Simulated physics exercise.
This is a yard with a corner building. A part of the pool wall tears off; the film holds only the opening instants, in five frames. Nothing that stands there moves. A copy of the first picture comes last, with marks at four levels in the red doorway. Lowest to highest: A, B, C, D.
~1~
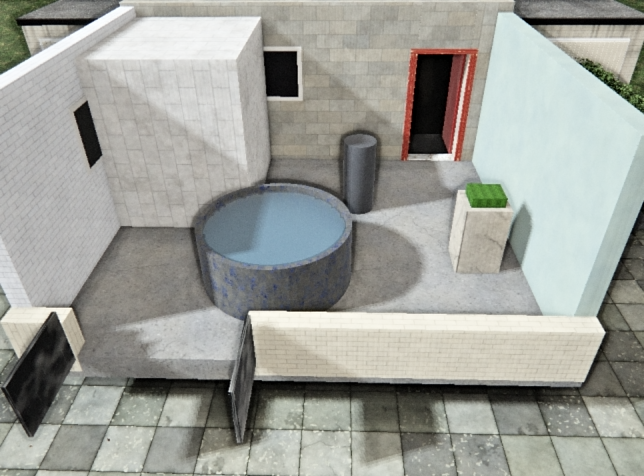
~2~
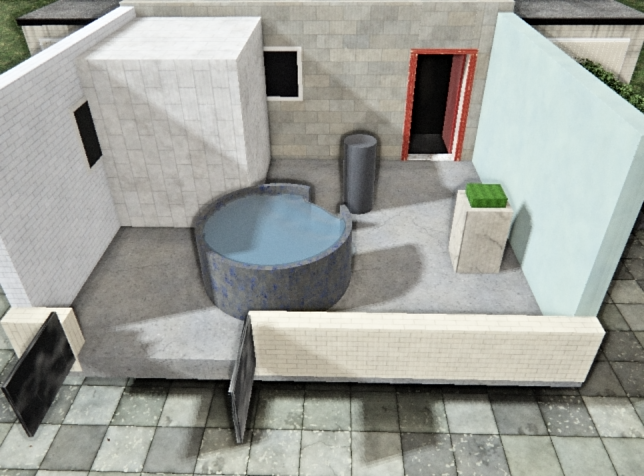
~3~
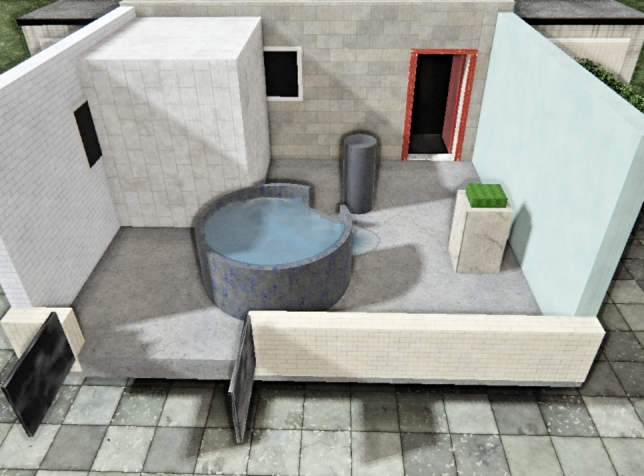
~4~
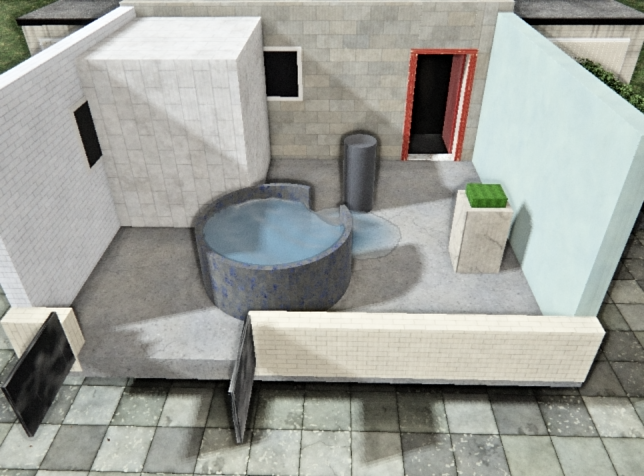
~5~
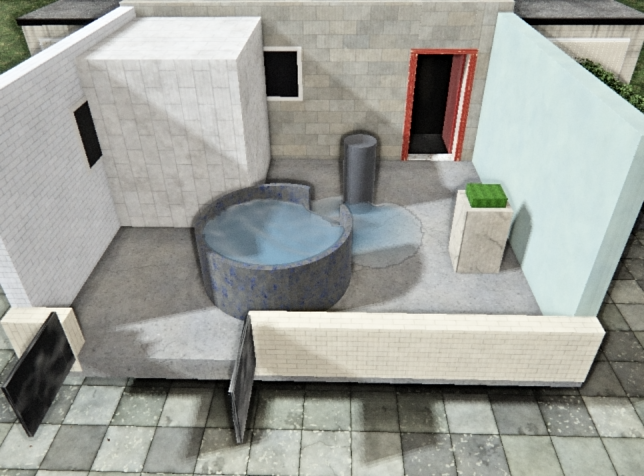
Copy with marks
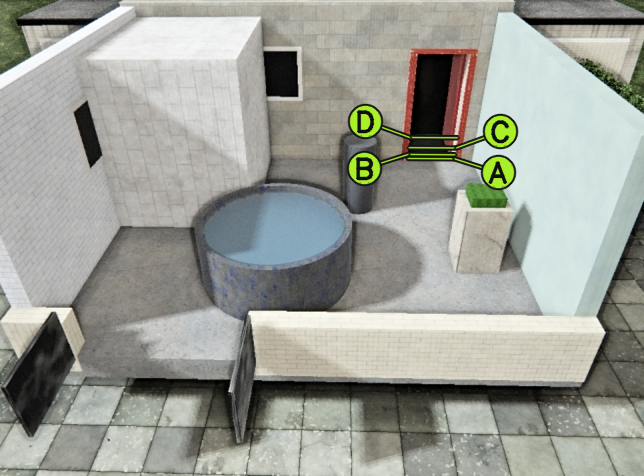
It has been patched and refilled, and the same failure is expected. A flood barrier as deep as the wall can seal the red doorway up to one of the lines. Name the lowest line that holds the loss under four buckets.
Use line C.
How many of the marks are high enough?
Two.
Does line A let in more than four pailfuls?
Yes, it does.
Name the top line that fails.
That is line B.
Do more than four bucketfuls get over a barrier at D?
No, not at all.
In lime, A at (431, 158); B at (431, 154); C at (432, 147); D at (433, 137); from the bottom up A, B, C, D.
For line A, dozens of bucketfuls pour in.
For line B, about 9 bucketfuls get in.
For line C, a splash gets over, under a bucket.
For line D, nothing gets over.
